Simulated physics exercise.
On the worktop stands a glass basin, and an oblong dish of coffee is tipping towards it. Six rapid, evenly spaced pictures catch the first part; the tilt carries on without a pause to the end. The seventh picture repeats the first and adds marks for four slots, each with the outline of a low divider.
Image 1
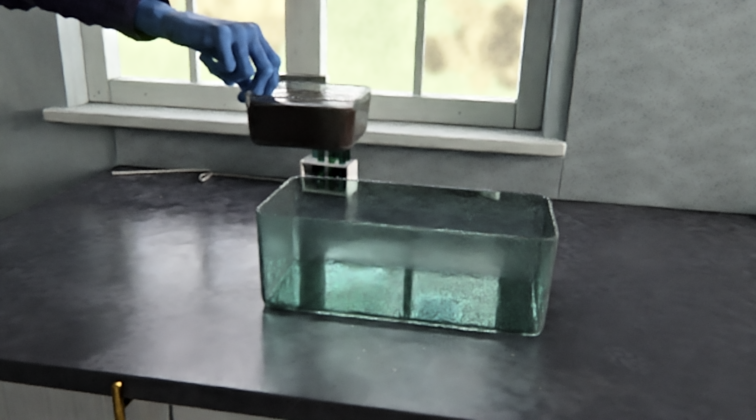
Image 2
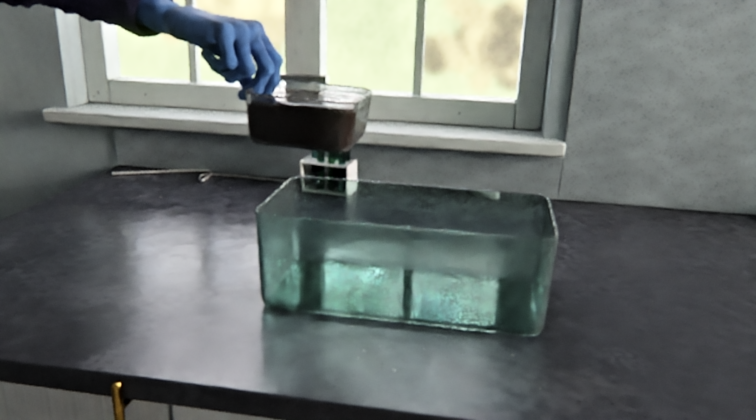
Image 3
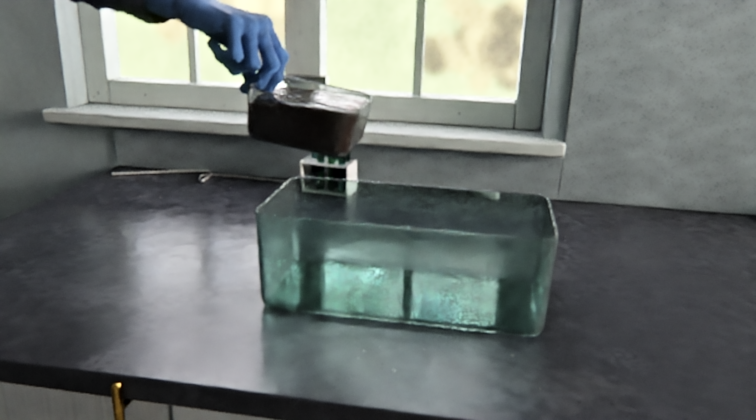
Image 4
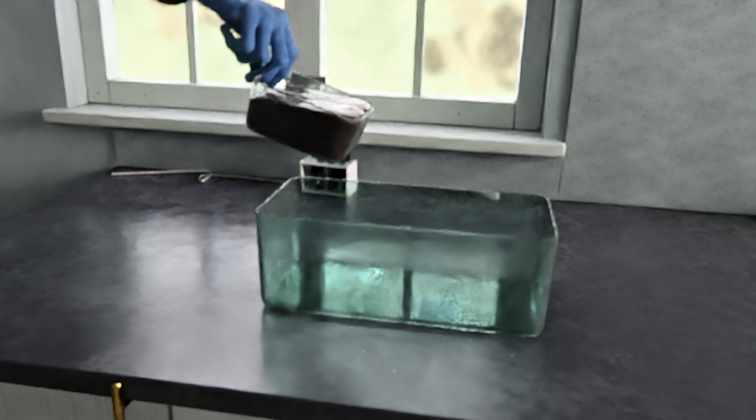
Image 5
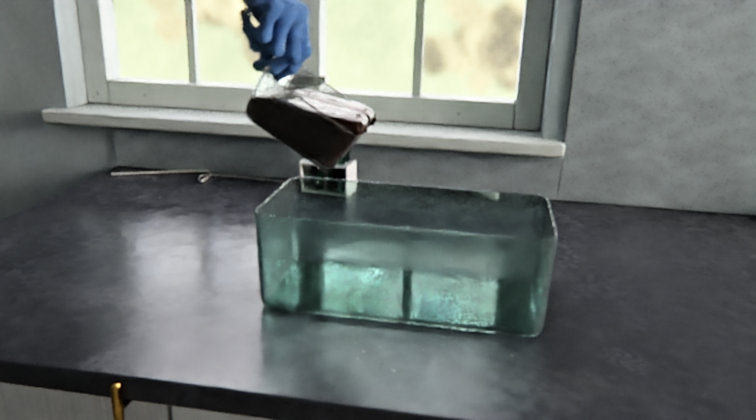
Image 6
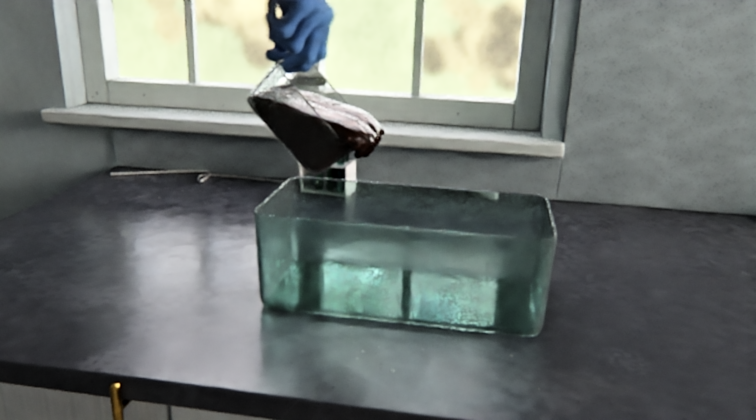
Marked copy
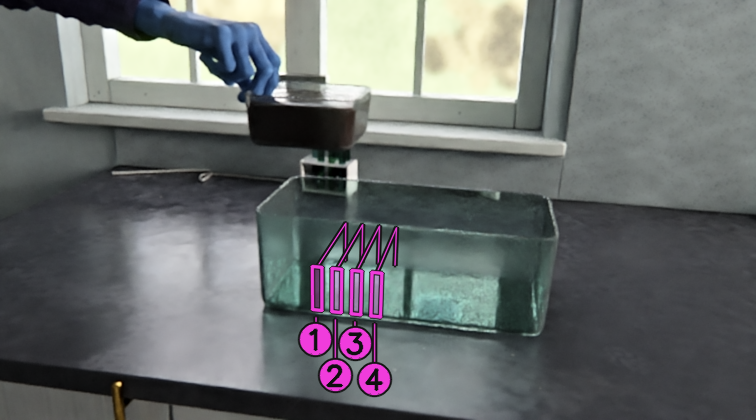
A blue-gloved hand tilting an oblong dish of coffee rightward above a glass basin, the dark liquid then edging over the lip.
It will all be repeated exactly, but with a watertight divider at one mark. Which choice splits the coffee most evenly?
The answer is place 4.
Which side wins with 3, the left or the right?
The right one.
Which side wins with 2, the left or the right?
The right one.
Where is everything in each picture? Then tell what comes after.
Upright, lip at (362, 93); basin from (263, 302) to (543, 333); nothing has left yet.
Tipped about 2°, lip at (363, 95); nothing has left yet.
Tipped about 9°, lip at (365, 102); nothing has left yet.
Tipped about 19°, lip at (366, 112); nothing has left yet.
Tipped about 32°, lip at (365, 125); coffee is over the lip, down to (369, 127).
Tipped about 47°, lip at (361, 139); coffee is over the lip, down to (367, 150).
On the marked copy, 1 at (315, 317); 2 at (335, 319); 3 at (354, 321); 4 at (374, 323).
With 1, about 4 % ends left of the wall and 95 % right of it.
With 2, about 10 % ends left of the wall and 89 % right of it.
With 3, about 21 % ends left of the wall and 78 % right of it.
With 4, about 47 % ends left of the wall and 51 % right of it.
